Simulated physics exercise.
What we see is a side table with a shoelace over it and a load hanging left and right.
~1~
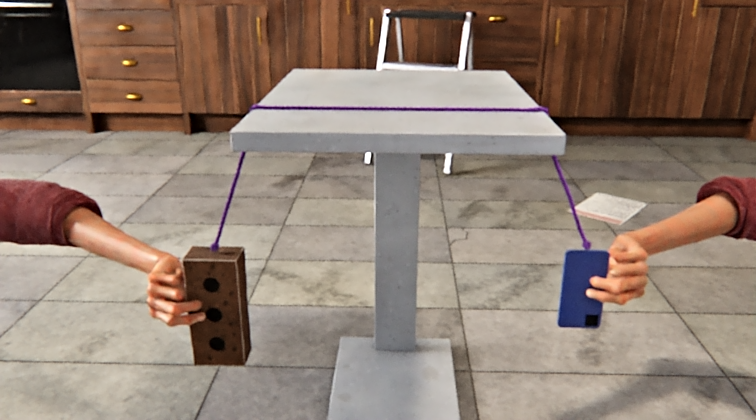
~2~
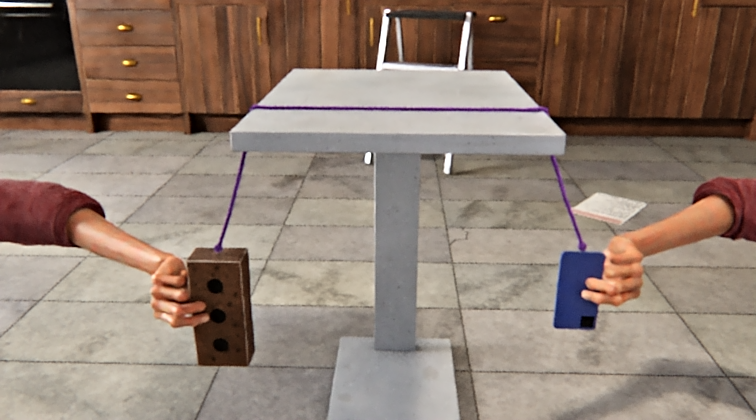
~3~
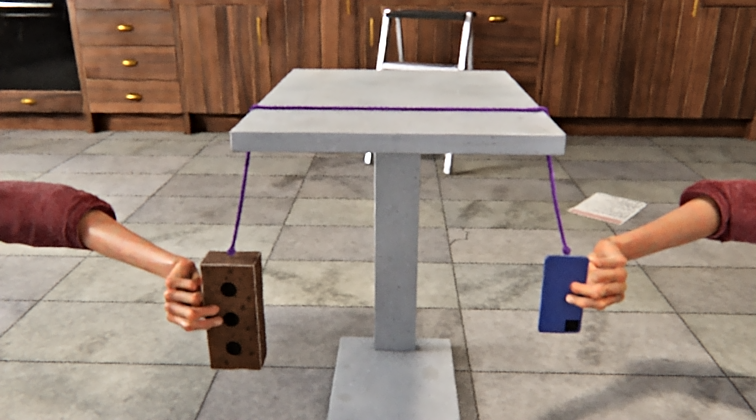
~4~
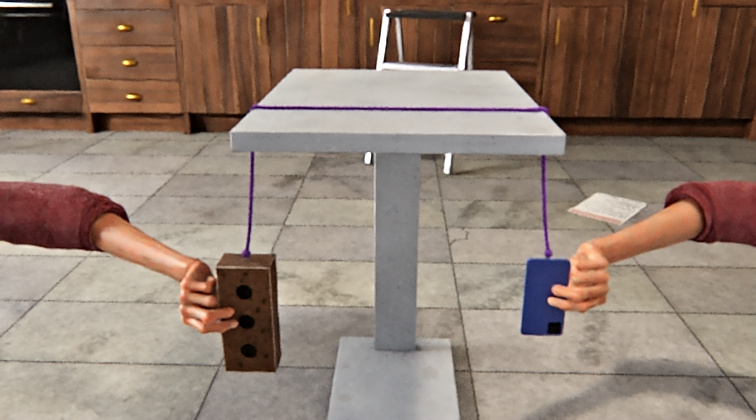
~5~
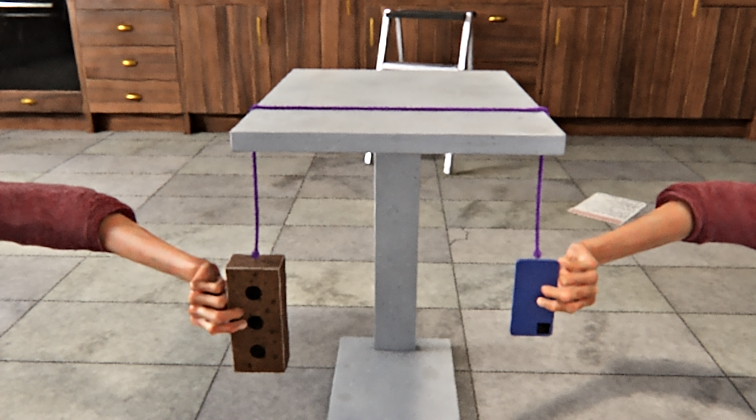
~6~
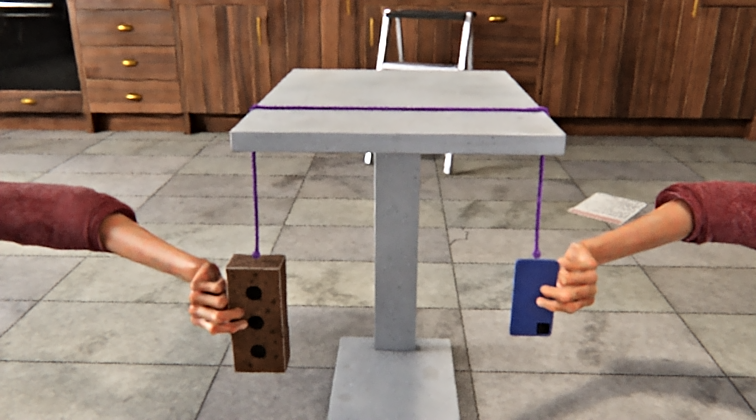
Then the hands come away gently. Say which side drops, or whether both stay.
The shoelace sinks on the left side.
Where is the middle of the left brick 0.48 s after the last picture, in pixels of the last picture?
By then it is at (257, 410).
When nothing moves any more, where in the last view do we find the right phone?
Around (537, 180).
Then, 0.48 s on from there, left brick down on the floor near (257, 410); right phone higher near (562, 179).
Then, 1.20 s on from there, left brick down on the floor near (267, 411); right phone higher near (543, 181).
In the end, left brick down on the floor near (267, 412); right phone higher near (538, 181). The shoelace drops leftwards.
